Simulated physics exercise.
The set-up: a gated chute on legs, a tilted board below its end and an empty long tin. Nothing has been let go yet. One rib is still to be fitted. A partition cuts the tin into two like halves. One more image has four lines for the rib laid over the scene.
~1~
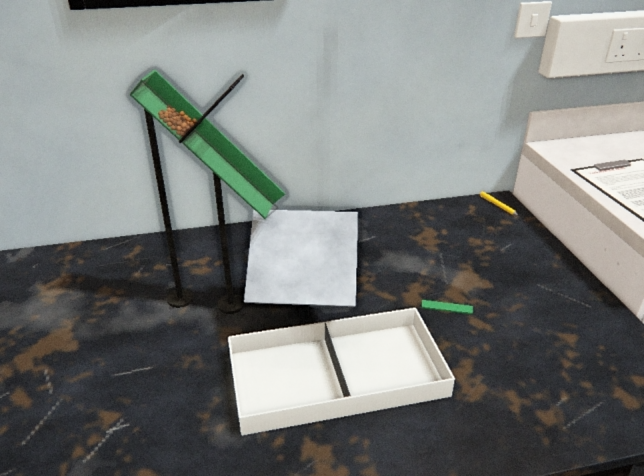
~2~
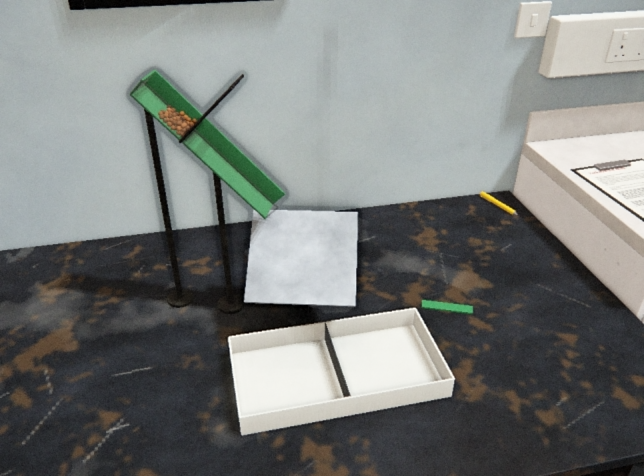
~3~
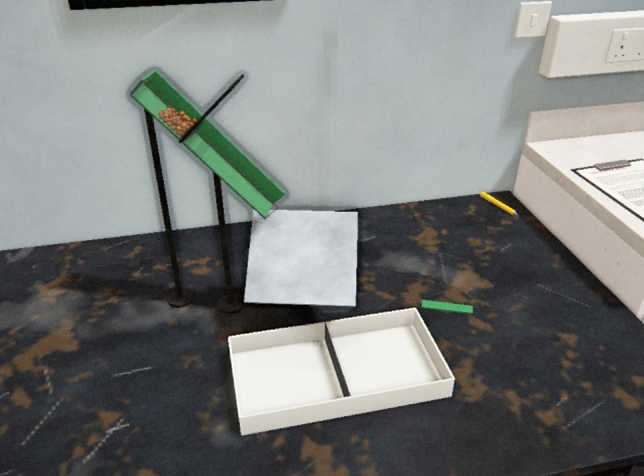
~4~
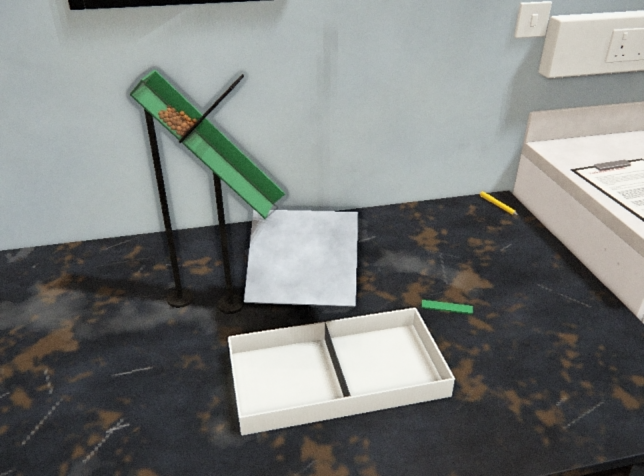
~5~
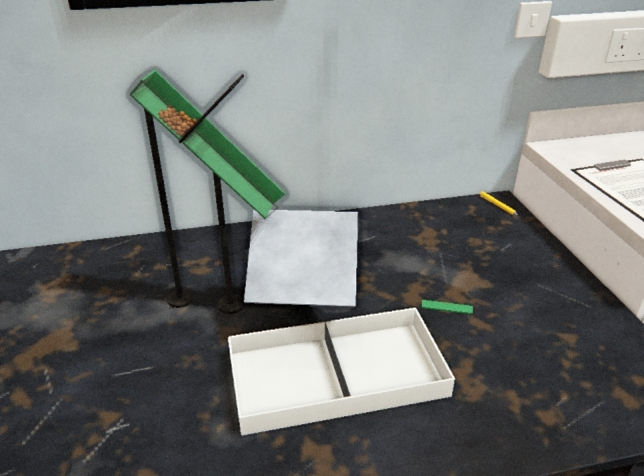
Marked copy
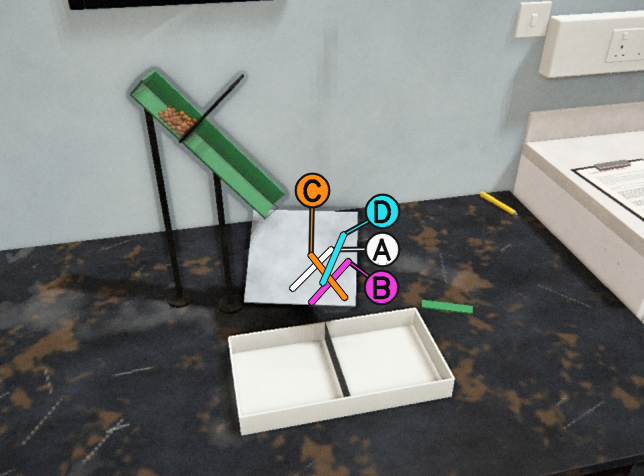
Small orange-brown pieces sit still behind a dark gate in a sloping green chute on black legs, and they stay bunched there throughout. Below, the pale tilted board and the empty white tin, split by a dark partition, also remain motionless on the dark mottled surface.
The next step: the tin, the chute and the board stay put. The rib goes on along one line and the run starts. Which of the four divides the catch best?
C is best.
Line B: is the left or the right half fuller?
Left.
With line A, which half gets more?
The left half.
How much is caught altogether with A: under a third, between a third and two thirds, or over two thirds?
Line A gives over two thirds.
On the marked copy, line A from (331, 249) to (292, 288); line B from (348, 261) to (311, 302); line C from (311, 255) to (344, 297); line D from (343, 234) to (322, 282).
With A, of what is caught, most in the left half, a small part in the right.
With B, of what is caught, most in the left half, a small part in the right.
With C, of what is caught, about half in the left half, about half in the right.
With D, of what is caught, nearly all in the left half, a small part in the right.
